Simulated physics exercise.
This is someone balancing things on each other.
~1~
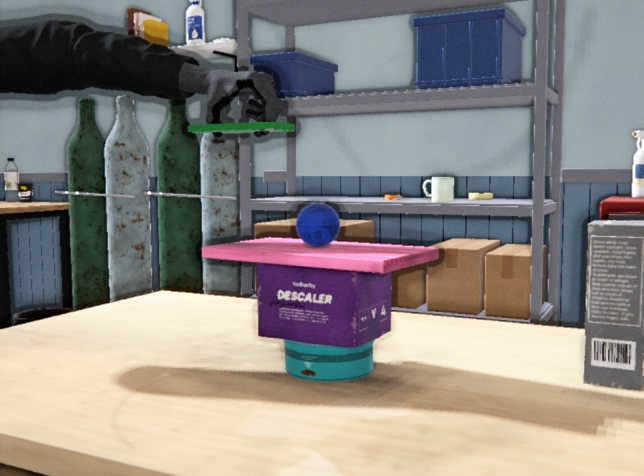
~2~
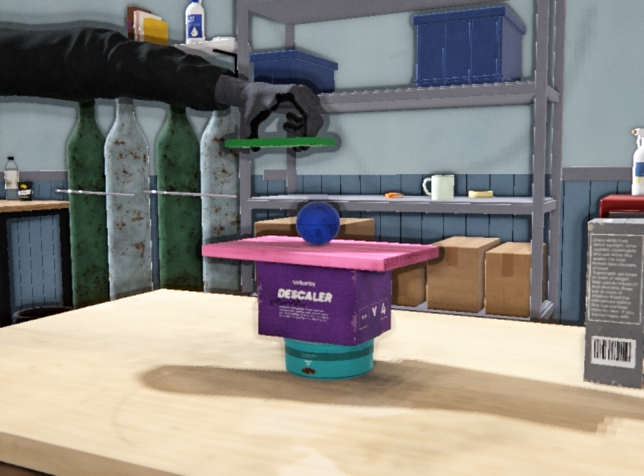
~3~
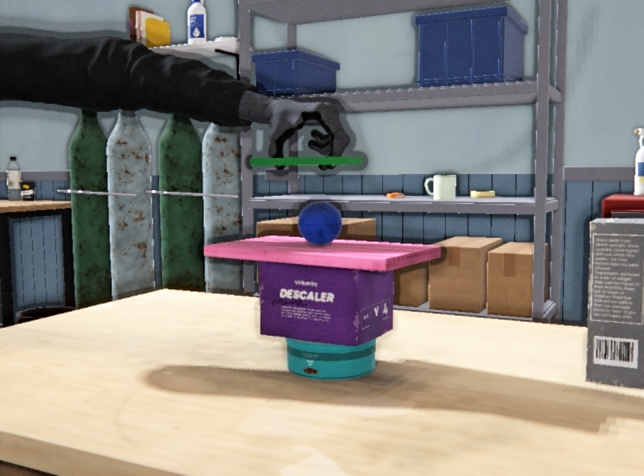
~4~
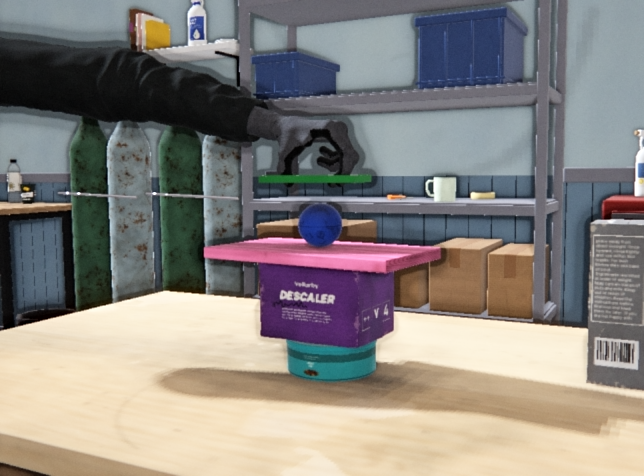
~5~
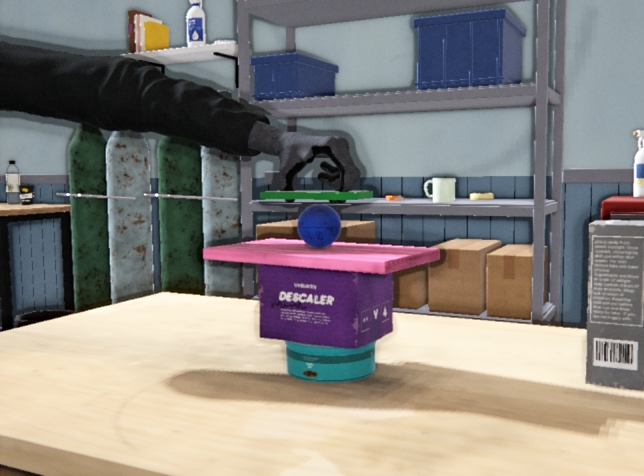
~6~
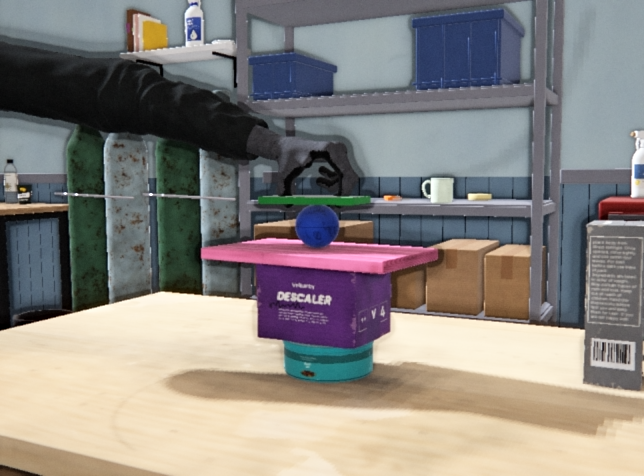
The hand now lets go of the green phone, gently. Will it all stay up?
Here the pile comes apart.
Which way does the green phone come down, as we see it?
To the left.
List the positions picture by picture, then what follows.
Coming down; green phone (241, 128); blue ball (318, 225), in the first frame.
Coming down; green phone (280, 143); purple box (325, 295), in the second frame.
Coming down; green phone (306, 161); turquoise tub (331, 350), in the third frame.
Coming down; green phone (315, 179); blue ball (320, 225), in the fourth frame.
Coming down; green phone (316, 195); purple box (327, 297), in the fifth frame.
Set down, still held; green phone (314, 200); turquoise tub (329, 353), in the sixth frame.
Then, 0.50 s later than the last frame, green phone tilted by 31° near (276, 215); blue ball moved a little.
Then, 0.80 s later than the last frame, green phone now fallen; blue ball moved a little.
Then, 1.00 s later than the last frame, blue ball moved a little.
Then, 1.30 s later than the last frame, as before.
When it is over, fallen, green phone; the other 6 as before. End places, in pixels of the last picture, green phone near (171, 357). The pile gives way.
